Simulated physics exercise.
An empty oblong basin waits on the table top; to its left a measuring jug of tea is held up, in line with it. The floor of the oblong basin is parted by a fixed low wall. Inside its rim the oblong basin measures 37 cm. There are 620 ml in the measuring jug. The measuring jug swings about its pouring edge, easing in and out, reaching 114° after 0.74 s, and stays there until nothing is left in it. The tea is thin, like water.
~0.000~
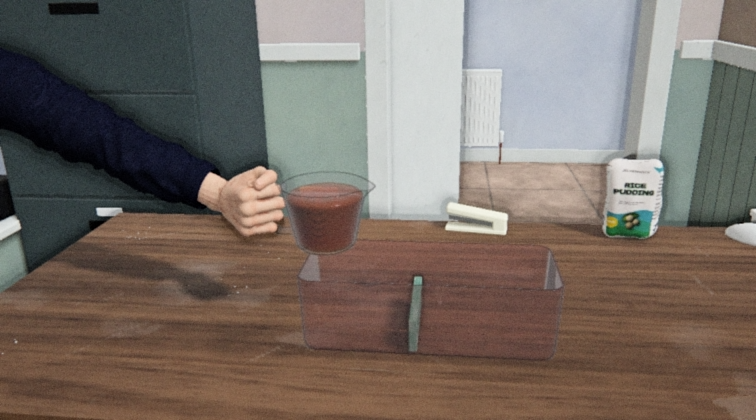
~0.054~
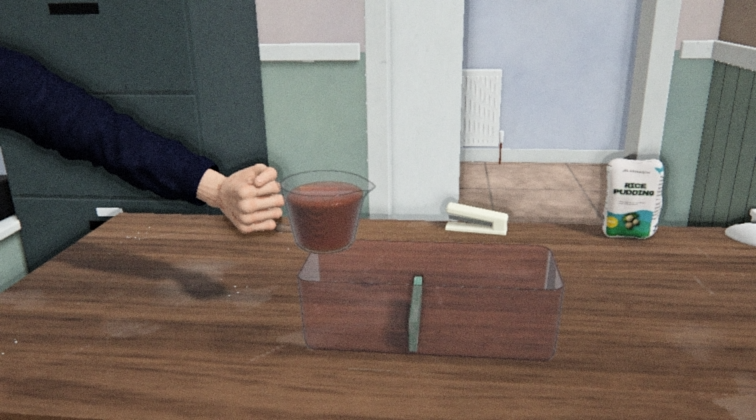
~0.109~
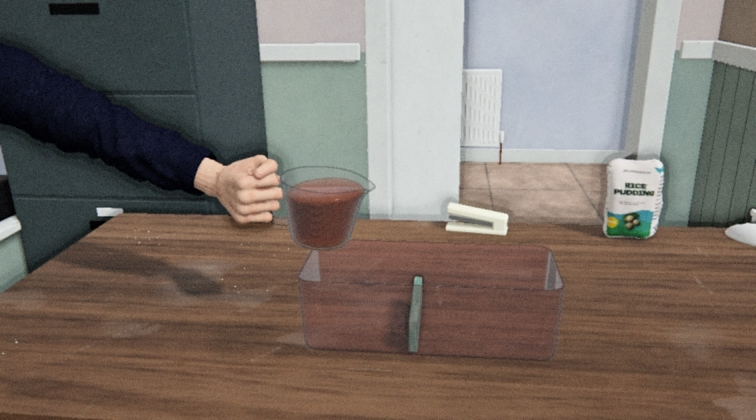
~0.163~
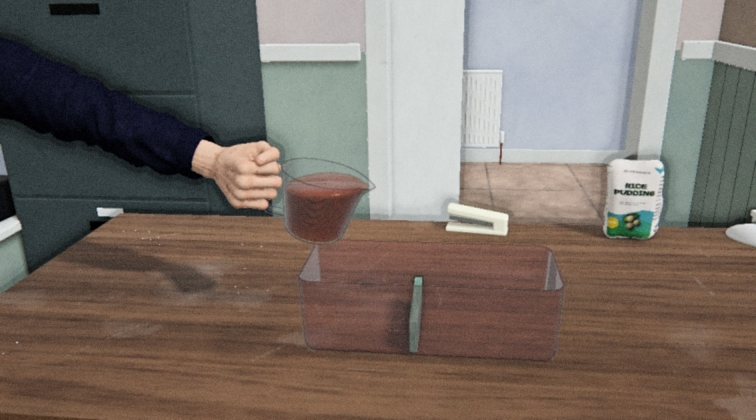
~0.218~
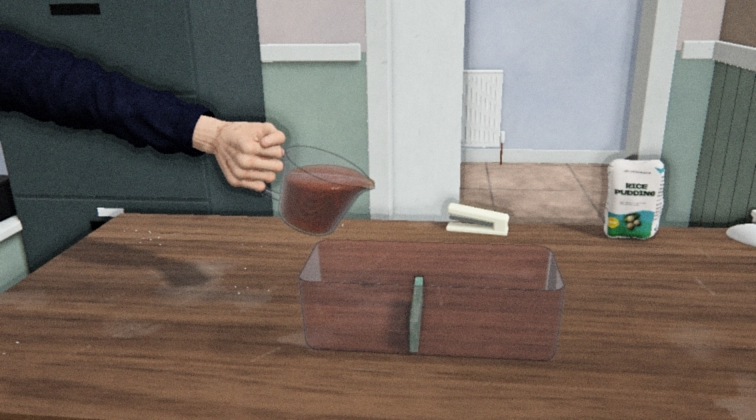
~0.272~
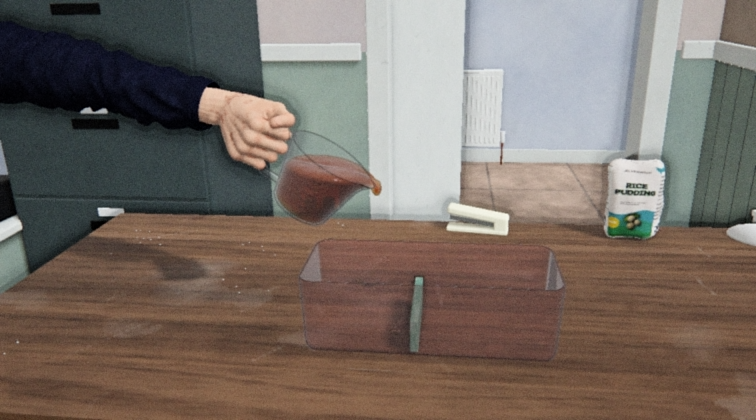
A hand tilts a clear jug of reddish-brown liquid rightward above a clear oblong basin.
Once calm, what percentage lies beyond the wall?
Roughly 87 per cent is past the wall.
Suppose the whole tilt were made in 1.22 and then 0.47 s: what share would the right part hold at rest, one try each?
First 90, then 80 per cent.
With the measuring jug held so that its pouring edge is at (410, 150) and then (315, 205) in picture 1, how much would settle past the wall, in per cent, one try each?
In turn about 80 and 5 per cent.
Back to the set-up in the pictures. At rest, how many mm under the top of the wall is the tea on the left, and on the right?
Left about 50 mm, right about 32 mm.
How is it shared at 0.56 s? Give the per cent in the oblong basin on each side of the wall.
Near 3 on the left, 14 on the right.
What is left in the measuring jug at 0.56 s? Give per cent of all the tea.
Near 38 in a hundred.
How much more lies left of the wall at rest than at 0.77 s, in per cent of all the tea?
Near 4 in a hundred.
After 0.56 s the tilt is 99° and 38 per cent is still to pour, 3 is left of the wall and 14 right of it.
After 0.77 s the tilt is 114° and 1 per cent is still to pour, 4 is left of the wall and 85 right of it.
After 1.00 s the tilt is 114° and 0 per cent is still to pour, 8 is left of the wall and 86 right of it.
After 1.24 s the tilt is 114° and 0 per cent is still to pour, 8 is left of the wall and 87 right of it.
In the end 8 per cent lies left of the wall, 87 right of it and 5 outside.
